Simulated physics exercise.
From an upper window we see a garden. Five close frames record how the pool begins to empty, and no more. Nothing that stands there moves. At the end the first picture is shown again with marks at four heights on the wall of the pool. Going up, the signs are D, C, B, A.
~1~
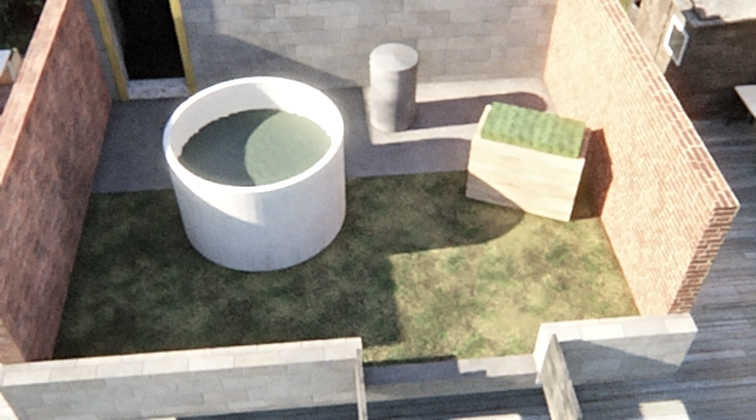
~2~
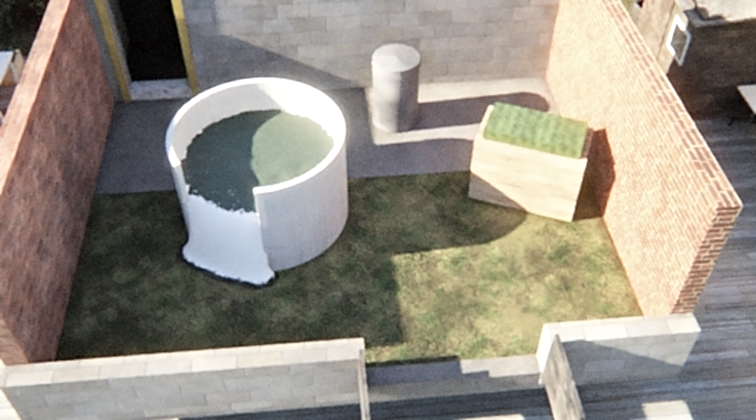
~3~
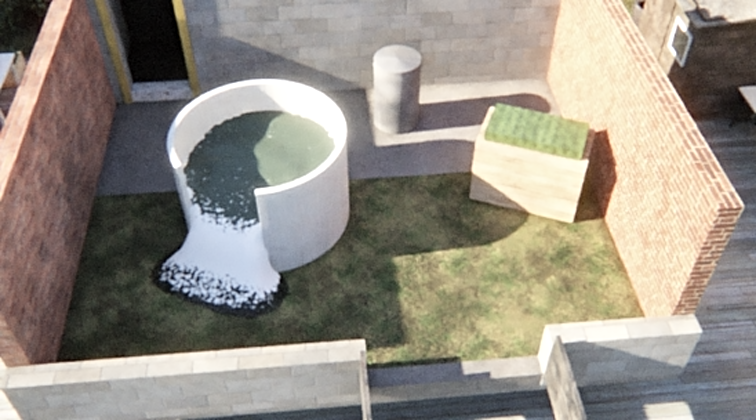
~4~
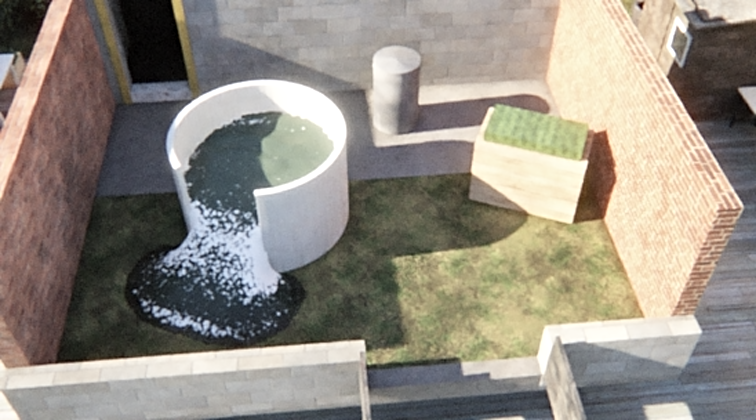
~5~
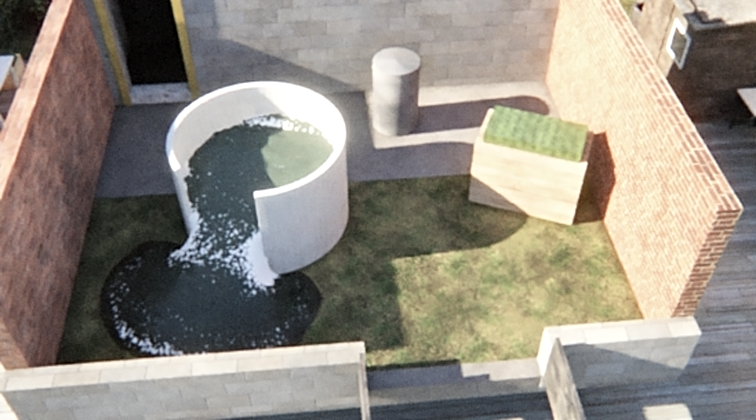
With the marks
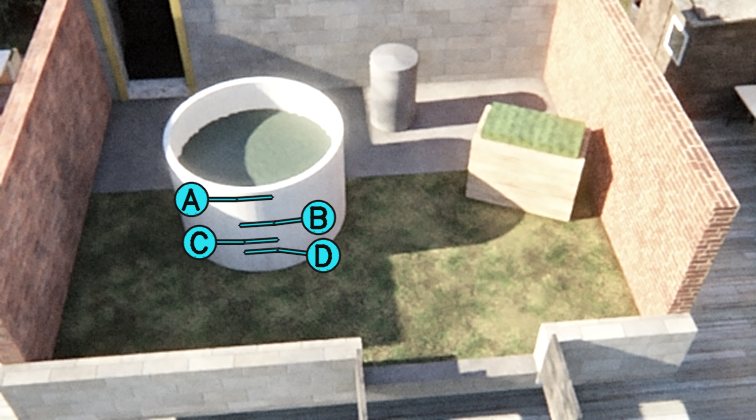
The video shows a walled garden from above, where a section of a round white pool's wall opens at the front and water pours through the gap, foaming white, then spreading in a dark, widening patch across the grass.
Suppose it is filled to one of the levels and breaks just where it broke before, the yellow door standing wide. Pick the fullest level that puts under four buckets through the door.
I would pick line B.
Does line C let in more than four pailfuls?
No.
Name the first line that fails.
The answer is A.
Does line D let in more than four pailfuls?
No, not at all.
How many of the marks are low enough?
Three.
On the marked copy, A at (253, 198); B at (257, 224); C at (260, 240); D at (262, 251); from the bottom up D, C, B, A.
If A is chosen, about 11 bucketfuls get in.
If B is chosen, a splash gets over, under a bucket.
If C is chosen, nothing gets over.
If D is chosen, nothing gets over.
